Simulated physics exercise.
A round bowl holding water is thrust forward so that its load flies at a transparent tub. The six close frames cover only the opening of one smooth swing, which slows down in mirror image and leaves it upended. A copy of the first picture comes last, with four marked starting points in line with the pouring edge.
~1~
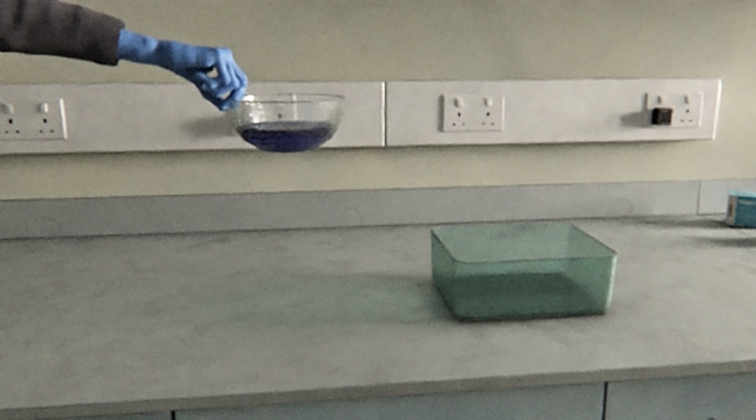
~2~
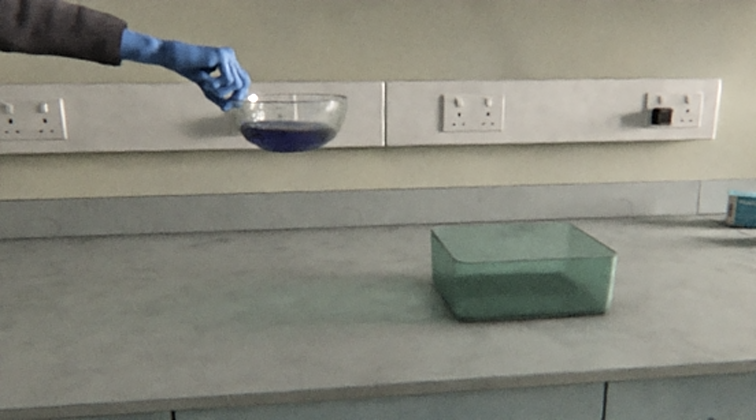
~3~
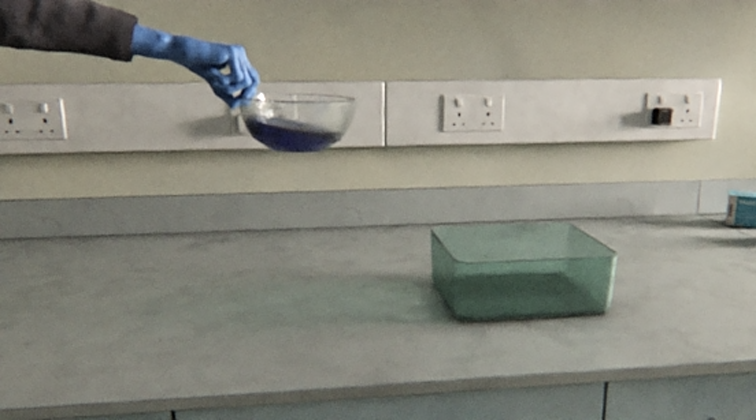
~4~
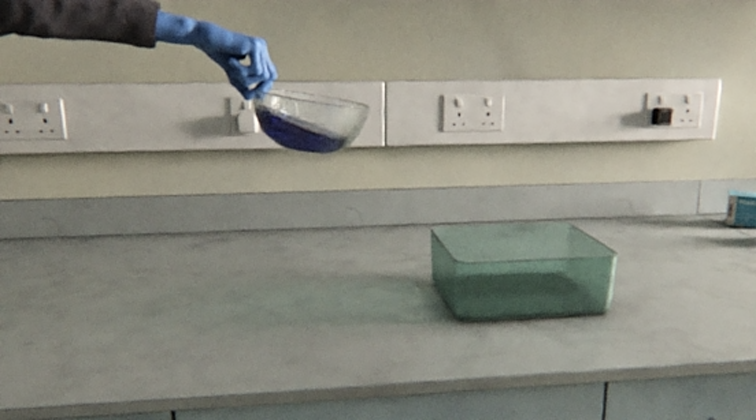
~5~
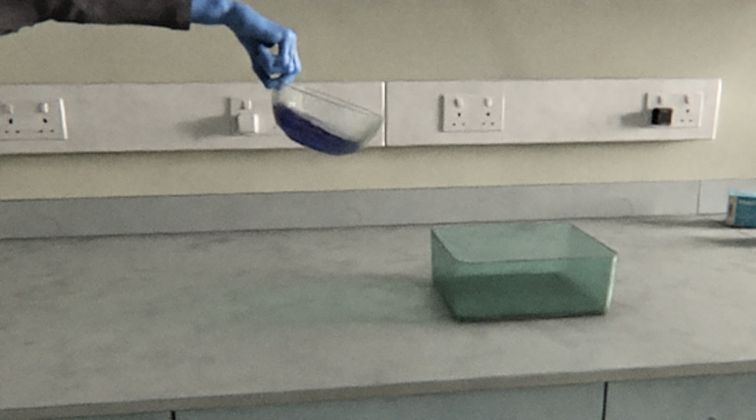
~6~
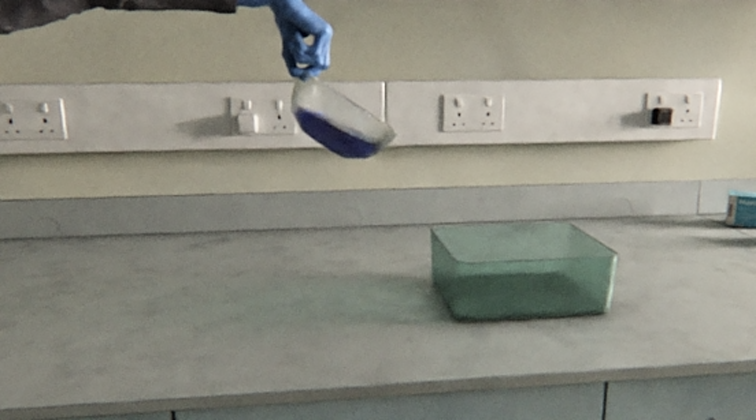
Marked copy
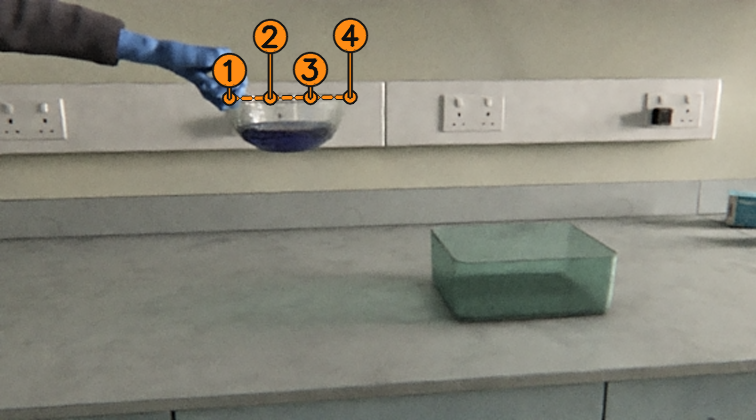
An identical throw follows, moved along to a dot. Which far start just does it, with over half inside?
Dot 3 just does it.
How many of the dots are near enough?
Two.
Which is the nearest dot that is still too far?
2.
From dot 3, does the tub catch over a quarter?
Yes.
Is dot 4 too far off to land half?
No, not at all.
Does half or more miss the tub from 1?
Yes.
On the marked copy, 1 at (229, 98); 2 at (270, 98); 3 at (310, 97); 4 at (350, 97).
If 1 is chosen, about 0 % lands in the tub, 99 % falls short.
If 2 is chosen, about 27 % lands in the tub, 68 % falls short and 5 % goes beside or beyond.
If 3 is chosen, about 68 % lands in the tub, 19 % falls short and 13 % goes beside or beyond.
If 4 is chosen, about 77 % lands in the tub, 5 % falls short and 18 % goes beside or beyond.
